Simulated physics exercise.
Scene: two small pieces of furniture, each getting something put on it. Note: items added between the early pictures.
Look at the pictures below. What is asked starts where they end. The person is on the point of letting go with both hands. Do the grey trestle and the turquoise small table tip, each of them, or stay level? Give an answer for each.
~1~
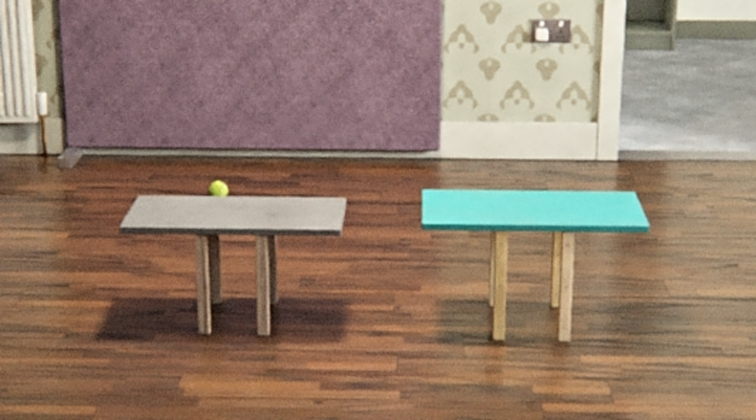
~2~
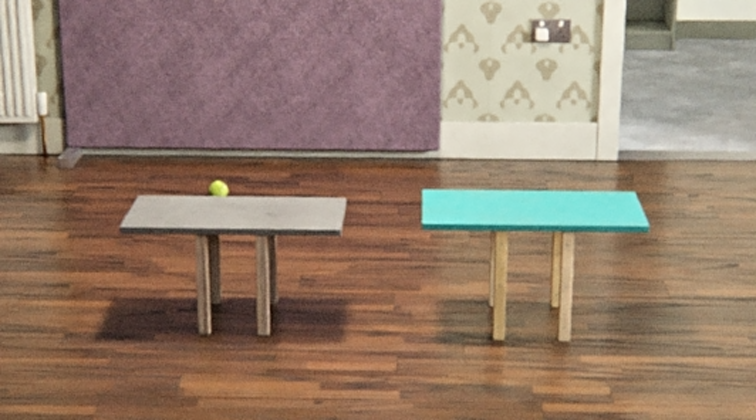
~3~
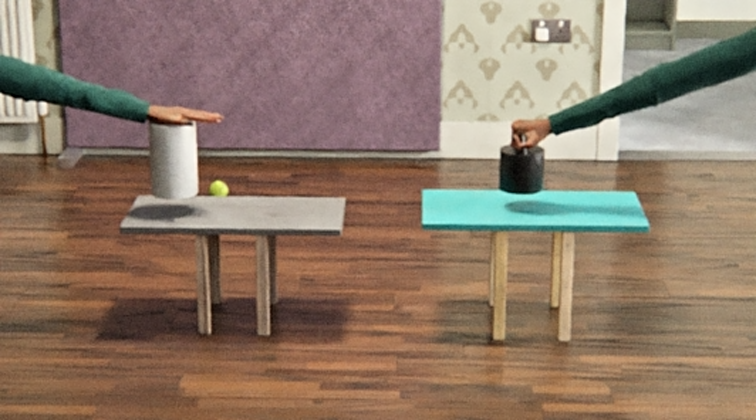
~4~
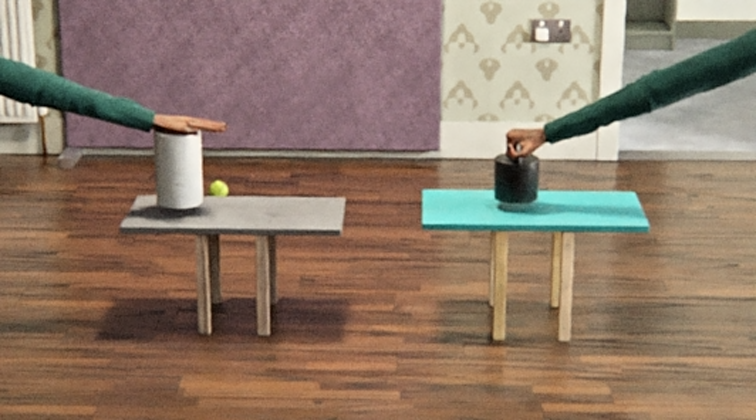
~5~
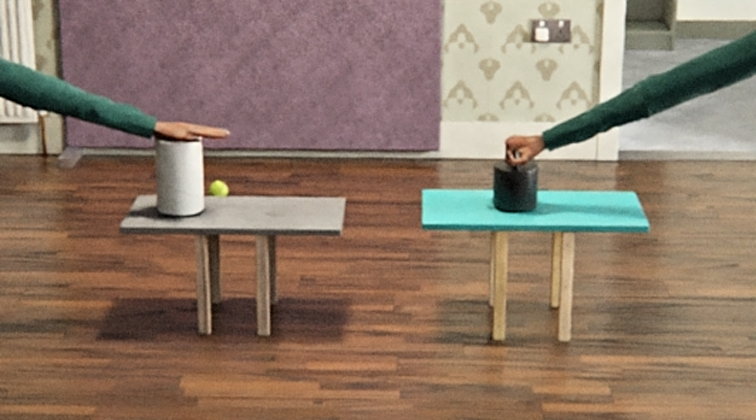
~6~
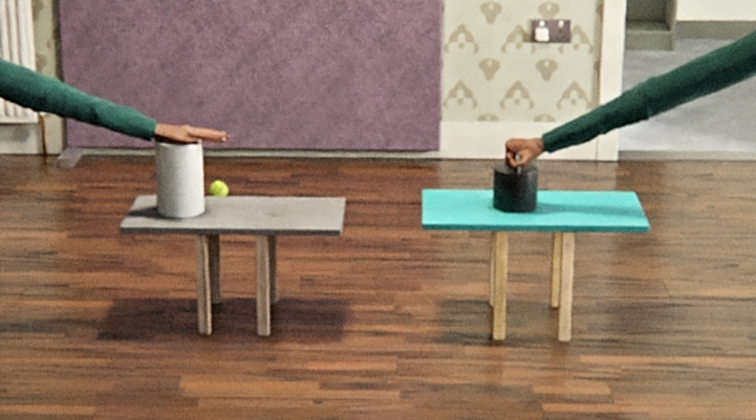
Result: The grey trestle stays level; the turquoise small table stays level.
Then, 0.40 s later than the last frame, grey trestle at rest near (236, 215); turquoise small table at rest near (532, 211).
When it is over, the grey trestle keeps steady, near (236, 215); the turquoise small table keeps steady, near (532, 211).
